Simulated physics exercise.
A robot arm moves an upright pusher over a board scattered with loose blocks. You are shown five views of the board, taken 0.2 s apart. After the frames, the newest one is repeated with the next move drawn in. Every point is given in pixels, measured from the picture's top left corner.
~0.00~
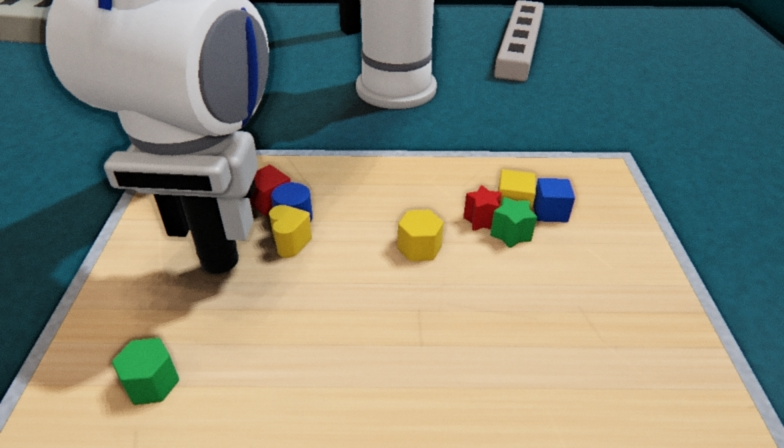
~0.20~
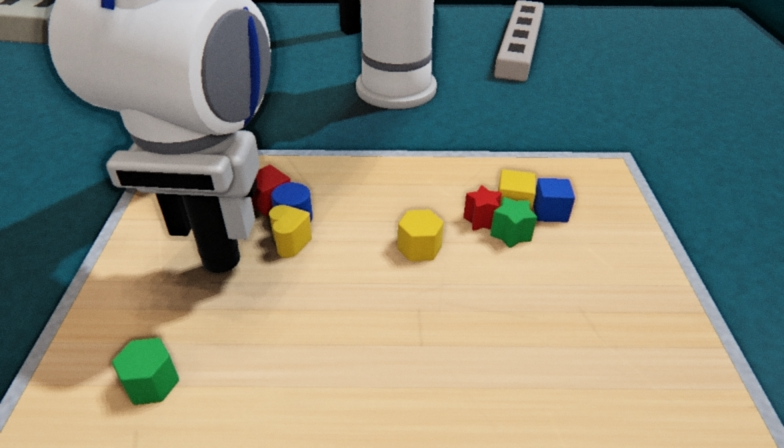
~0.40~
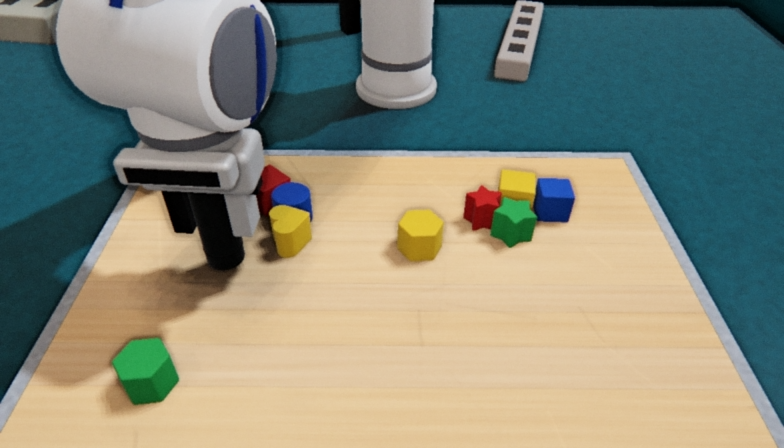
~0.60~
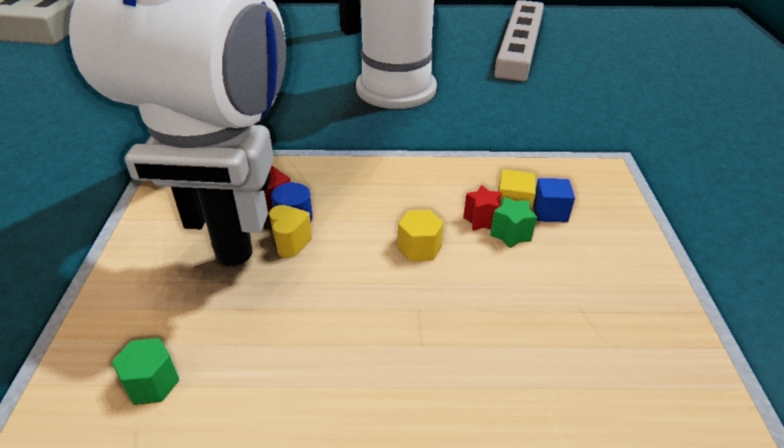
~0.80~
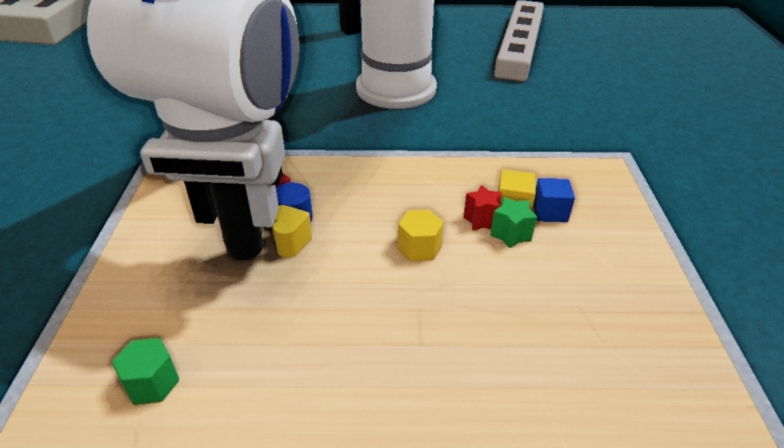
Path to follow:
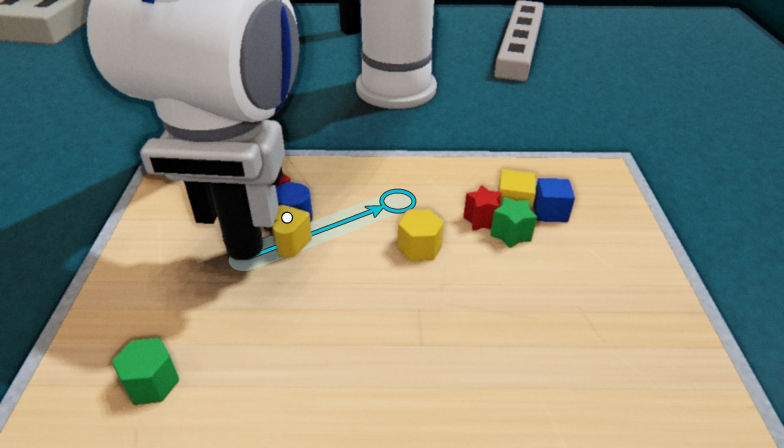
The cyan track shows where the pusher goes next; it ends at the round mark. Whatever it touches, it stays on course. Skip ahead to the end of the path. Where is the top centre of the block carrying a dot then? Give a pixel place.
So, by the moment the path ends, you'll find the top centre of the block carrying a dot at (425, 170).
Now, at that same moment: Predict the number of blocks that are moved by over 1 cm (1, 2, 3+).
Blocks that move over 1 cm: Two.
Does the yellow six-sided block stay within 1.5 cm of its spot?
Yes
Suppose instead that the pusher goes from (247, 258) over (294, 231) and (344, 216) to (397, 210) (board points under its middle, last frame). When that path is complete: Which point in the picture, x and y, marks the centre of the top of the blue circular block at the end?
At the end it should sit near (316, 174).
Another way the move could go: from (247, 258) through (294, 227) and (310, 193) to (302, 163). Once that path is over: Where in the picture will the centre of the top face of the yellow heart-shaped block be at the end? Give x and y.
For the centre of its top, I'd go with (322, 208).
The line goes from (247, 258) to (398, 201); the dot is on the yellow heart-shaped block.
What follows on the original path. One third of the way, pusher (301, 229); yellow heart-shaped block (329, 204); blue circular block (301, 186).
Two thirds of the way, pusher (352, 210); yellow heart-shaped block (379, 186); blue circular block (301, 186).
At the end, pusher (398, 192); red square unmoved; yellow heart-shaped block (425, 170); blue circular block (301, 186); yellow six-sided block unmoved.
